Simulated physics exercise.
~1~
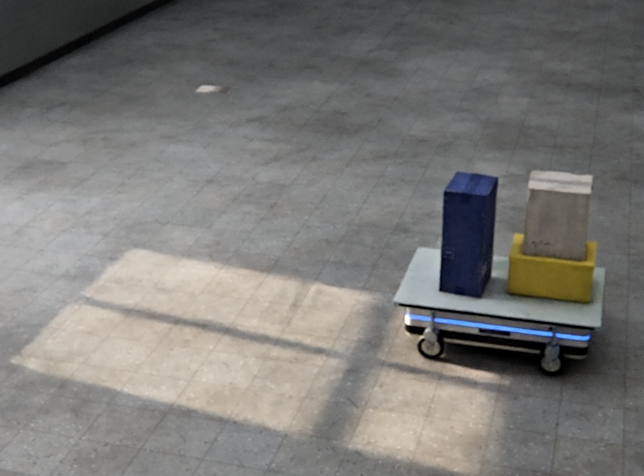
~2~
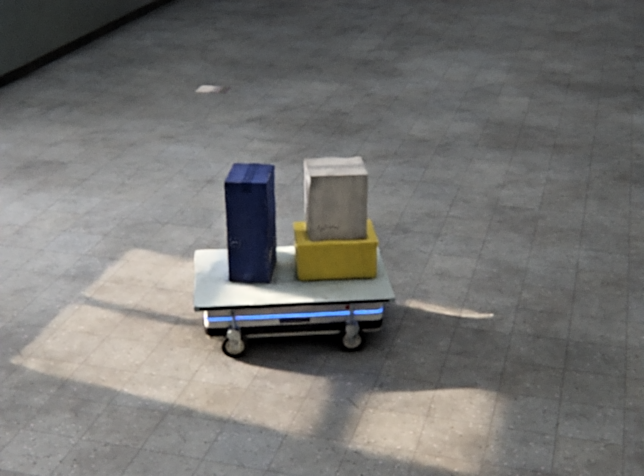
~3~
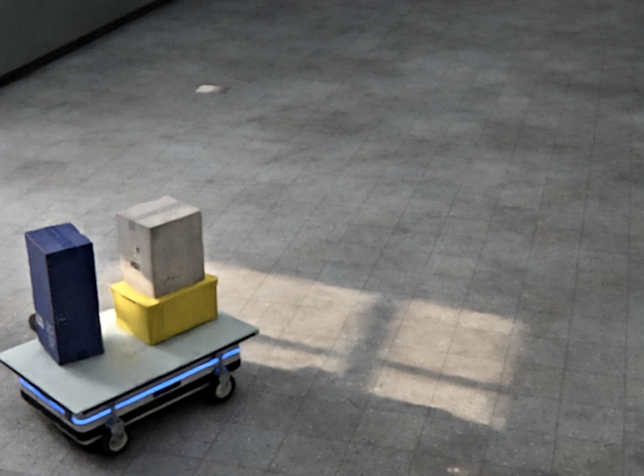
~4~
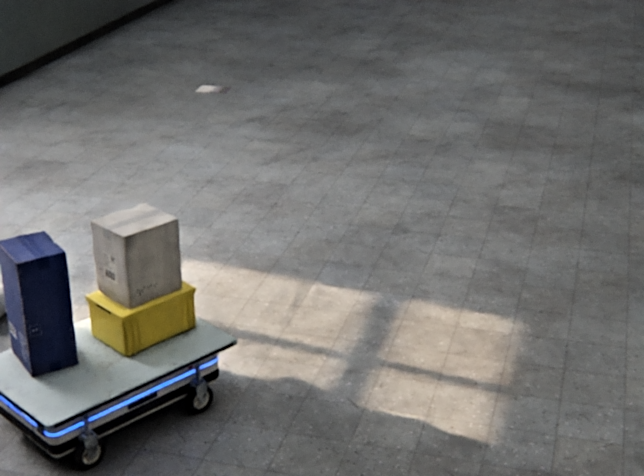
At first, a flat powered cart with a glowing blue strip stands at the right of a tiled floor, carrying an upright blue box and a white box stacked on a yellow tote. It rolls left across the patch of sunlight with the load standing. It then swings toward the near left corner, and a dark canister comes partly into view on its side, low behind the blue box. The cart edges a little farther left, partly leaving the view. It ends there with the blue box still upright and the white box still on the tote.
